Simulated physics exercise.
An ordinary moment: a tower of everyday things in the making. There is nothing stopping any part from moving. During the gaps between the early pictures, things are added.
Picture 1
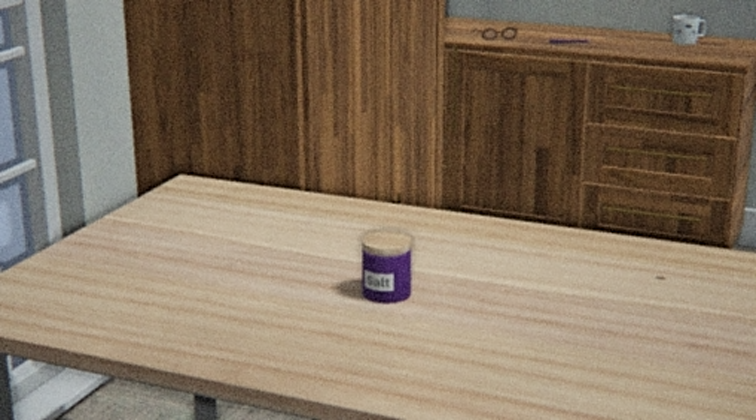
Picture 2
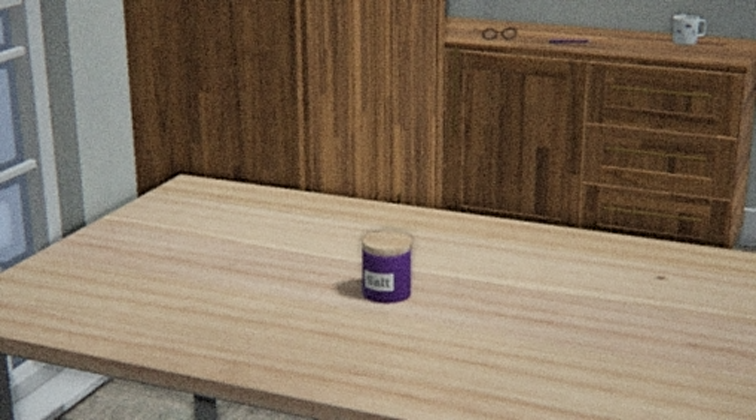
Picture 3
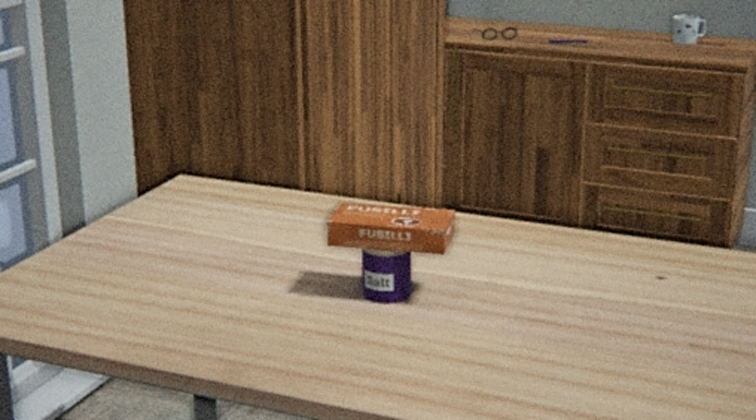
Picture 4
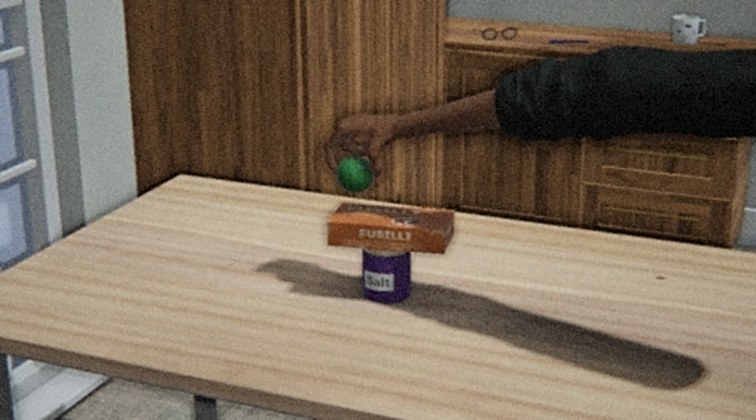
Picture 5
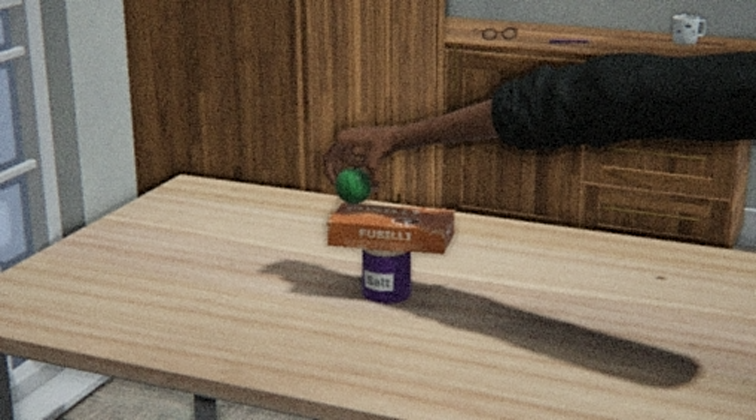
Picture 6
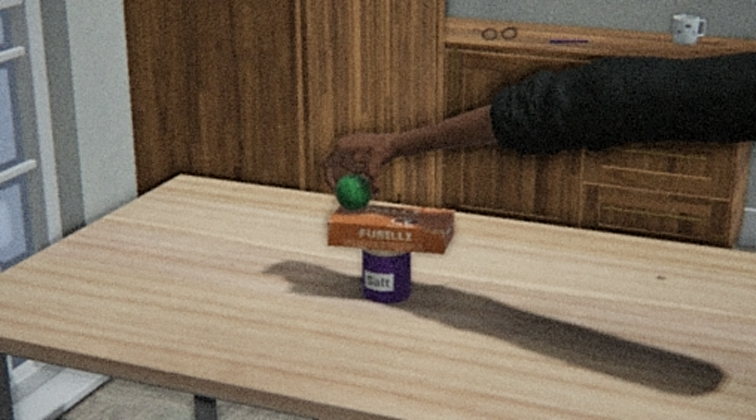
A hand lowered a green apple onto the left part of an orange fusilli box, which had appeared on top of a purple salt jar standing on a wooden table, and kept hold of it.
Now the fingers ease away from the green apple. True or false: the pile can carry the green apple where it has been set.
True.
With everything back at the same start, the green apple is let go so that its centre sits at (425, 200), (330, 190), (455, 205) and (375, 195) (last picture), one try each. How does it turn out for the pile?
The pile does not fall on try one, goes down on try two, goes down on try three and does not fall on try four.
Then, 0.20 s later than the last frame, all is still.
Then, 0.40 s later than the last frame, green apple resting near (354, 193).
When it is over, all 3 as before. End places, in pixels of the last picture, green apple near (354, 193). The pile keeps its balance.
